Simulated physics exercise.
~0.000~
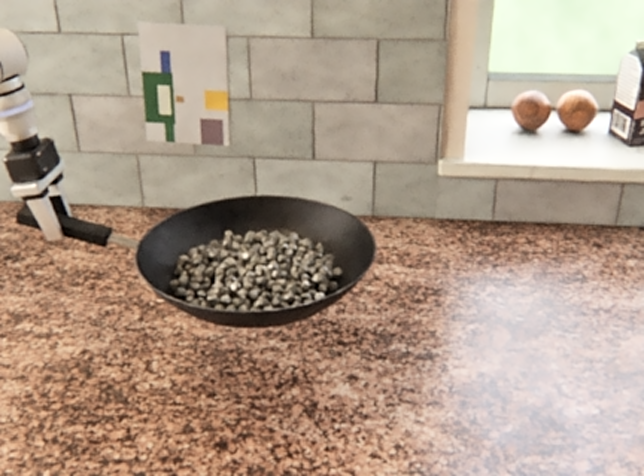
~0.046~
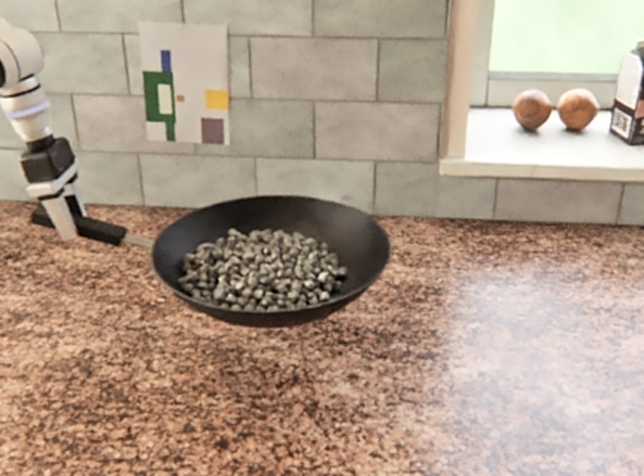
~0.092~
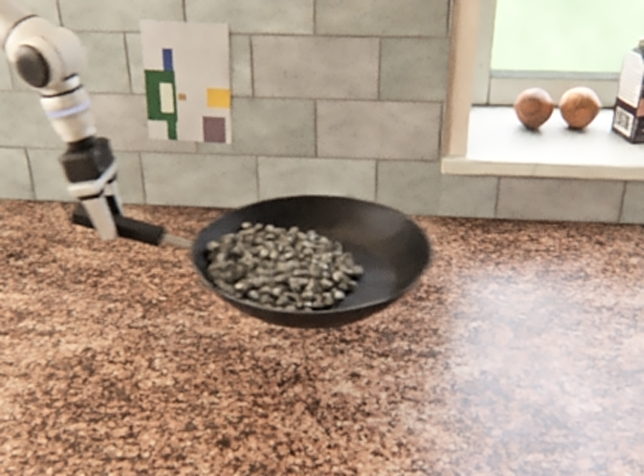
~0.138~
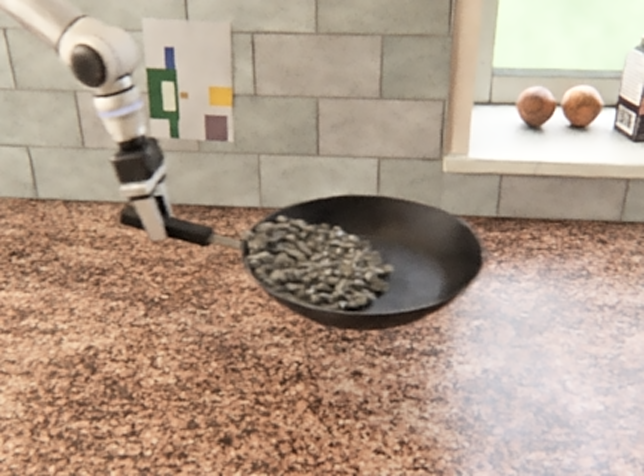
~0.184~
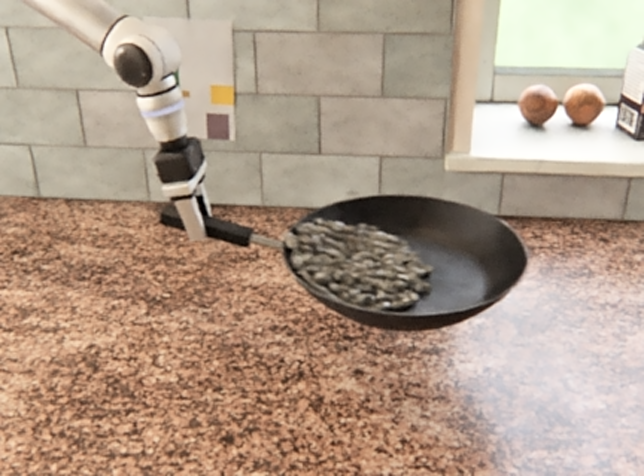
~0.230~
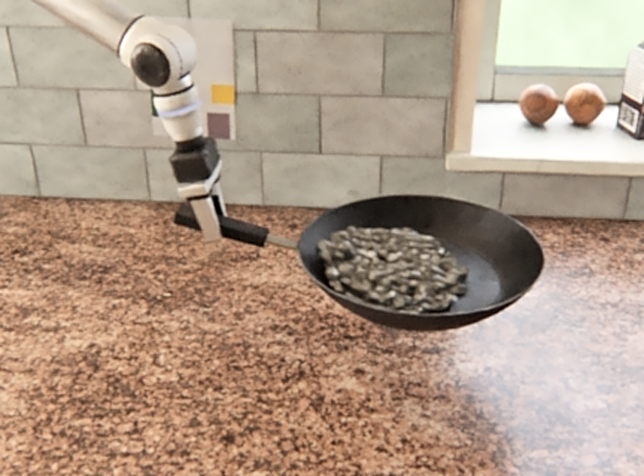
A robotic arm slid a black frying pan of small, grayish pebble-like pieces to the right above a speckled countertop, and the pile shifted toward the handle side, then slid back toward the middle.
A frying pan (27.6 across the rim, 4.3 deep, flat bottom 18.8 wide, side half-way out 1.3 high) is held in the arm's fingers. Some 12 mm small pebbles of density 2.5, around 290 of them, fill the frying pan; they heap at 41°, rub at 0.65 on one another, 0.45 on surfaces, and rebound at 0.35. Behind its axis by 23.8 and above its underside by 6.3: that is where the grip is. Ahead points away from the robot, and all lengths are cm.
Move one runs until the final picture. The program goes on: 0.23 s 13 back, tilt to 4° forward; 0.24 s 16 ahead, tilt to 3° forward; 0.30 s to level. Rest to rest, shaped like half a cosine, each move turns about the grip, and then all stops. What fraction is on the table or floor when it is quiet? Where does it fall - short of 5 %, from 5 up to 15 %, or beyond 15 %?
From 5 up to 15 %.
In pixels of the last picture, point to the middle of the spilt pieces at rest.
Near (407, 349).
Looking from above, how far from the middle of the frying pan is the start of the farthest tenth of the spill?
I'd put it at about 20 centimetres.
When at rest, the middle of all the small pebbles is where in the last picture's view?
(438, 274).
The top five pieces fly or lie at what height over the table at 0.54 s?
About 13 cm.
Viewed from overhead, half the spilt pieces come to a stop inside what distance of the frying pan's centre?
About 8 centimetres.
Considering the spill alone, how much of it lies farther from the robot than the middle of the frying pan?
About 30 %.
By 0.54 s, tilted 4° forward, highest piece 13 above the table; 263 in the frying pan, 3 on the table or floor, 24 in flight or on a rim.
By 0.85 s, tilted 2° forward, highest piece 13 above the table; 263 in the frying pan, 27 on the table or floor.
By 1.20 s, level, highest piece 13 above the table; 263 in the frying pan, 27 on the table or floor.
By 2.25 s, level, highest piece 13 above the table; 263 in the frying pan, 27 on the table or floor.
Final count, 263 in the frying pan, 27 on the table or floor. That is 9 % on the table or floor.
